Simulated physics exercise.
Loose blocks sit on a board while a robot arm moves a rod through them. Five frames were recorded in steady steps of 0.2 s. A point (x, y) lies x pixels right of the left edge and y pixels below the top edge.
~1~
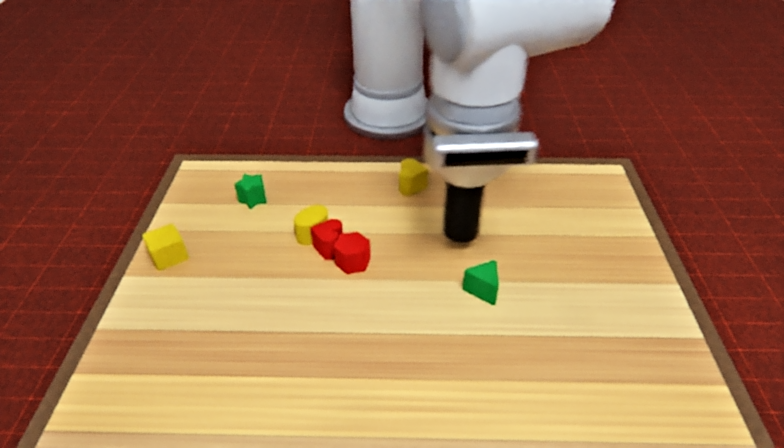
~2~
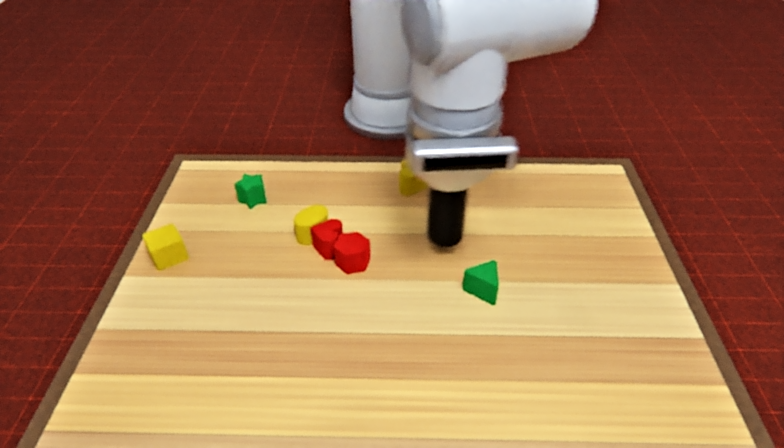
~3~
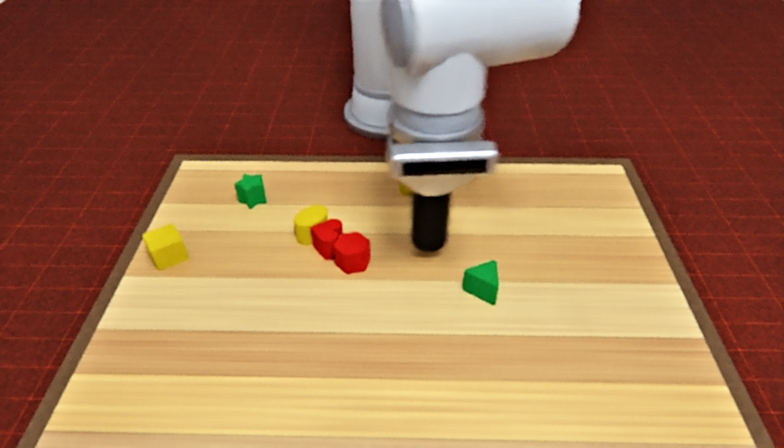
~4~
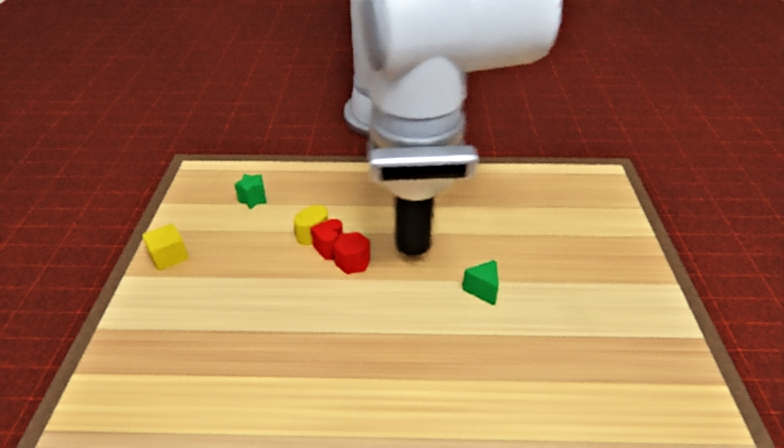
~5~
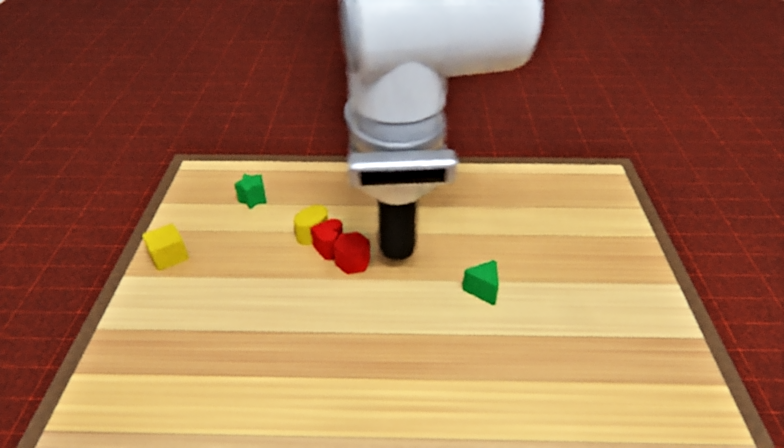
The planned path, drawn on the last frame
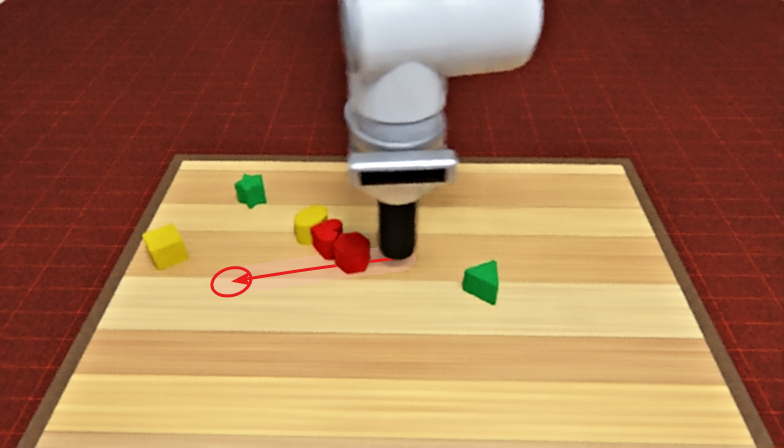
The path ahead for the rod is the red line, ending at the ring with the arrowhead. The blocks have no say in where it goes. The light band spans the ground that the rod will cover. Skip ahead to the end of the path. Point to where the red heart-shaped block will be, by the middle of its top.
It sits at (266, 230).
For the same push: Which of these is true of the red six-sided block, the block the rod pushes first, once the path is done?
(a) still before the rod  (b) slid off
It's a.
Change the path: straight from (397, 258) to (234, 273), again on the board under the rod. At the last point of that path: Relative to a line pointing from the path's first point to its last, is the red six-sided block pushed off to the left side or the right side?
Facing from start to end, it will go to the left.
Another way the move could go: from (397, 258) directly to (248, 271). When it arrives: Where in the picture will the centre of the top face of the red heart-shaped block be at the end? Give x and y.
Pixel (254, 228).
The line goes in a line from (397, 258) to (232, 281).
On the path given first. One third of the way, rod at (340, 255); yellow oval block at (308, 212), turned 15° clockwise; red heart-shaped block at (302, 234), turned 55° clockwise; red six-sided block at (305, 254), turned 30° anticlockwise.
Two thirds of the way, rod at (285, 263); yellow oval block at (308, 212), turned 15° clockwise; red heart-shaped block at (271, 230); red six-sided block at (249, 267), turned 55° anticlockwise.
At the end, rod at (229, 272); yellow four-sided block unmoved; yellow oval block at (308, 212), turned 15° clockwise; red heart-shaped block at (266, 230), turned 155° clockwise; red six-sided block at (193, 282), turned 75° anticlockwise.
